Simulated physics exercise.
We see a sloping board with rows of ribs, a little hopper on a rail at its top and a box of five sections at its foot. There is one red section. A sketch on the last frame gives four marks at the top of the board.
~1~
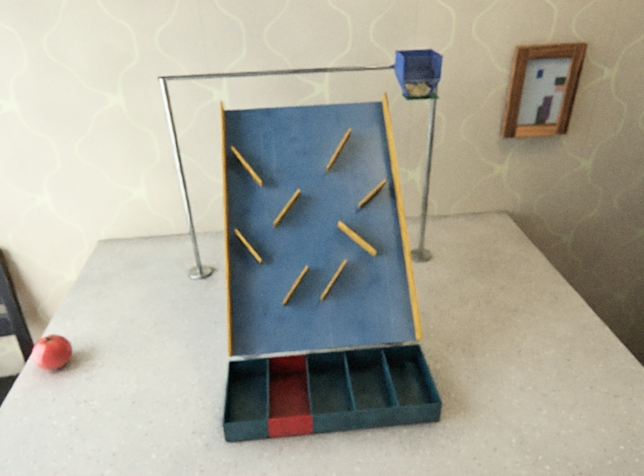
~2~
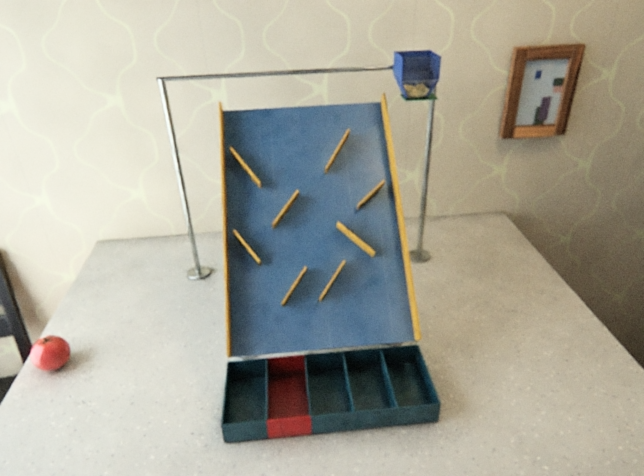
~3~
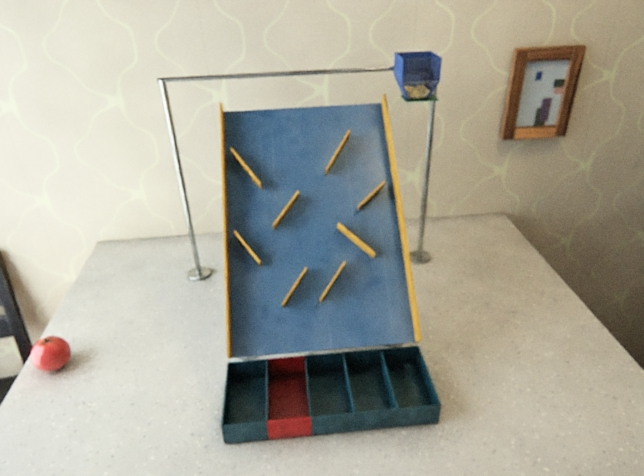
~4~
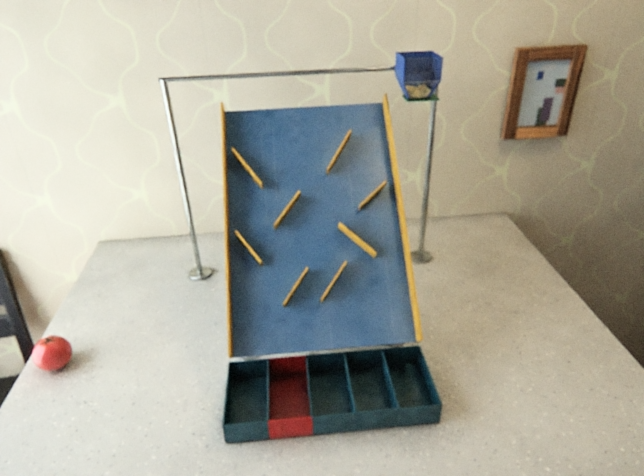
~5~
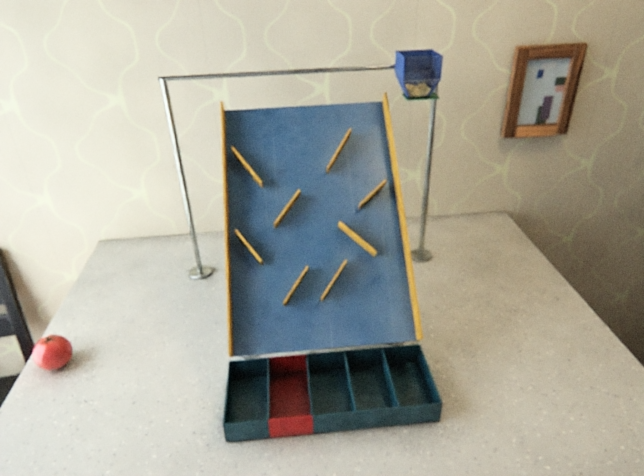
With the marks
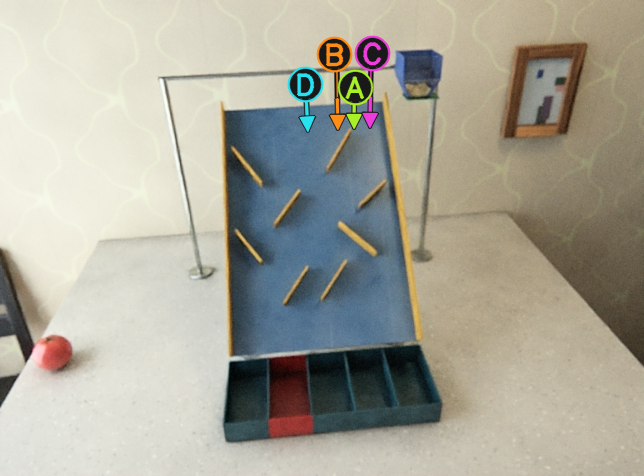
Nothing moves as a small blue hopper sits above a sloping blue board with ribs.
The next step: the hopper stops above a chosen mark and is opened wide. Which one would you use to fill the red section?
Take D.
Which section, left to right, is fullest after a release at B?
The first.
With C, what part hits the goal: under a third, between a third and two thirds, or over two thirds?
Under a third.
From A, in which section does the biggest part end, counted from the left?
It is the fifth one.
On the marked copy, mark A meets the board at (354, 123); mark B meets the board at (337, 124); mark C meets the board at (369, 122); mark D meets the board at (307, 126).
Choosing A, about a tenth in the red section, the larger part in other sections, about a tenth outside the box.
Choosing B, about a tenth in the red section, the larger part in other sections, about a tenth outside the box.
Choosing C, about a tenth in the red section, the larger part in other sections, about a tenth outside the box.
Choosing D, roughly half in the red section, roughly a third in other sections, about a tenth outside the box.
